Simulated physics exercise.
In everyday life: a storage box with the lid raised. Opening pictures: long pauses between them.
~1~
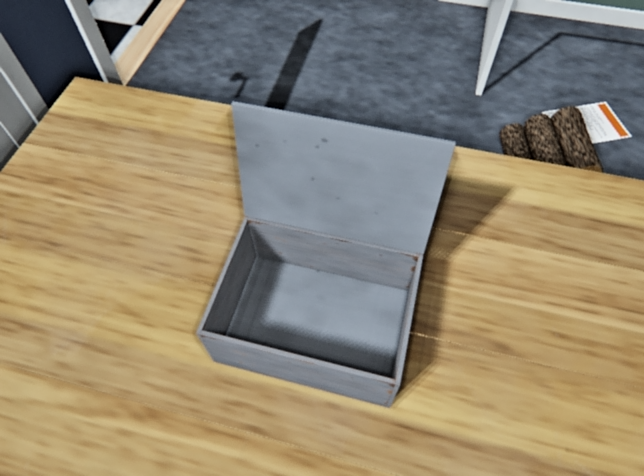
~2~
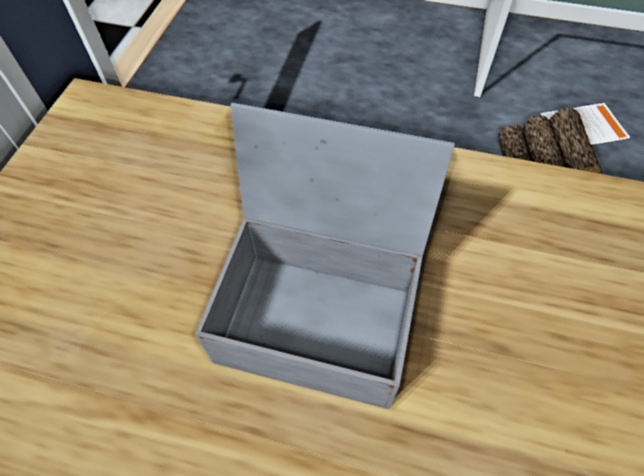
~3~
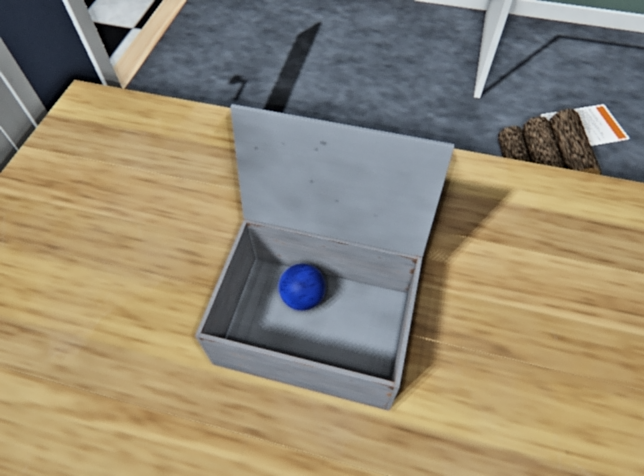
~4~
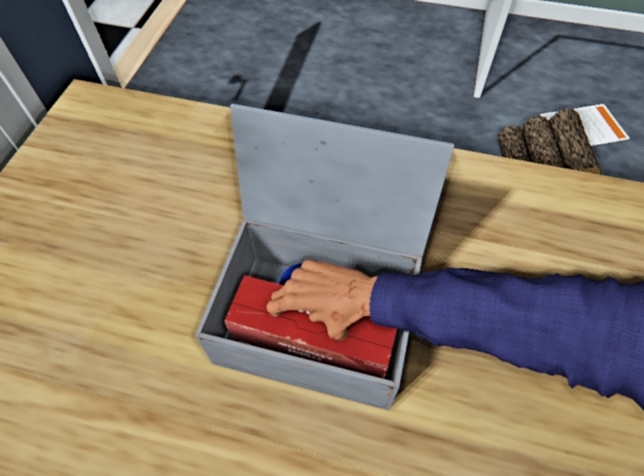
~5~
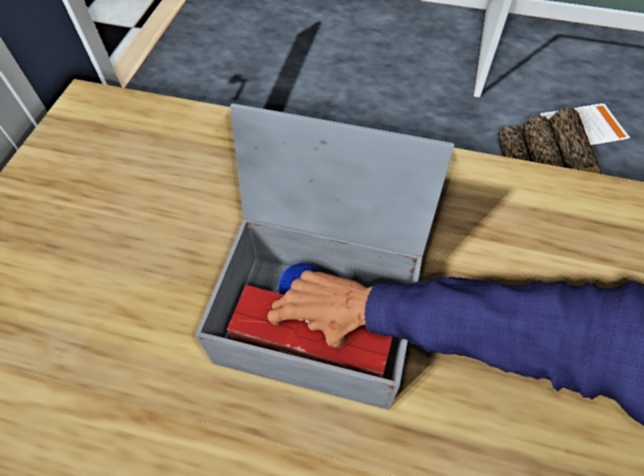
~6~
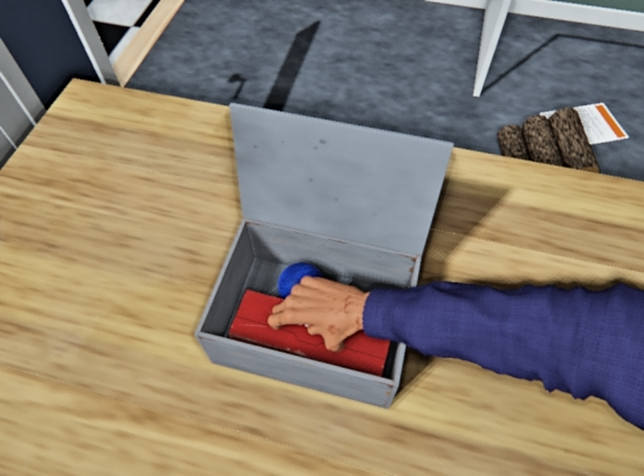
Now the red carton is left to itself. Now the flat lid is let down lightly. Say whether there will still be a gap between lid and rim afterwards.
I expect the lid to settle home.
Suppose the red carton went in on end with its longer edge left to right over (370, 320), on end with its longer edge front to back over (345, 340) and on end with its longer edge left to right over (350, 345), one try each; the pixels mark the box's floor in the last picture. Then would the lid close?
In case one it remains open, in case two it remains open and in case three it remains open.
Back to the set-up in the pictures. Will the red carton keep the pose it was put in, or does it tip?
It keeps its pose.
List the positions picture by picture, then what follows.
In the first frame, the last thing is not in view yet.
In the second frame, the last thing is not in view yet.
In the third frame, the last thing is not in view yet; blue ball (302, 287).
The fourth frame shows coming down; red carton (313, 329).
The fifth frame shows coming down; red carton (312, 337).
The sixth frame shows put in, still held; red carton (311, 341).
Then, 1.40 s later than the last frame, lid 73° above the rim.
Then, 1.90 s later than the last frame, lid 25° above the rim.
When it is over, lid shut; both as before. End places, in pixels of the last picture, red carton near (311, 341).
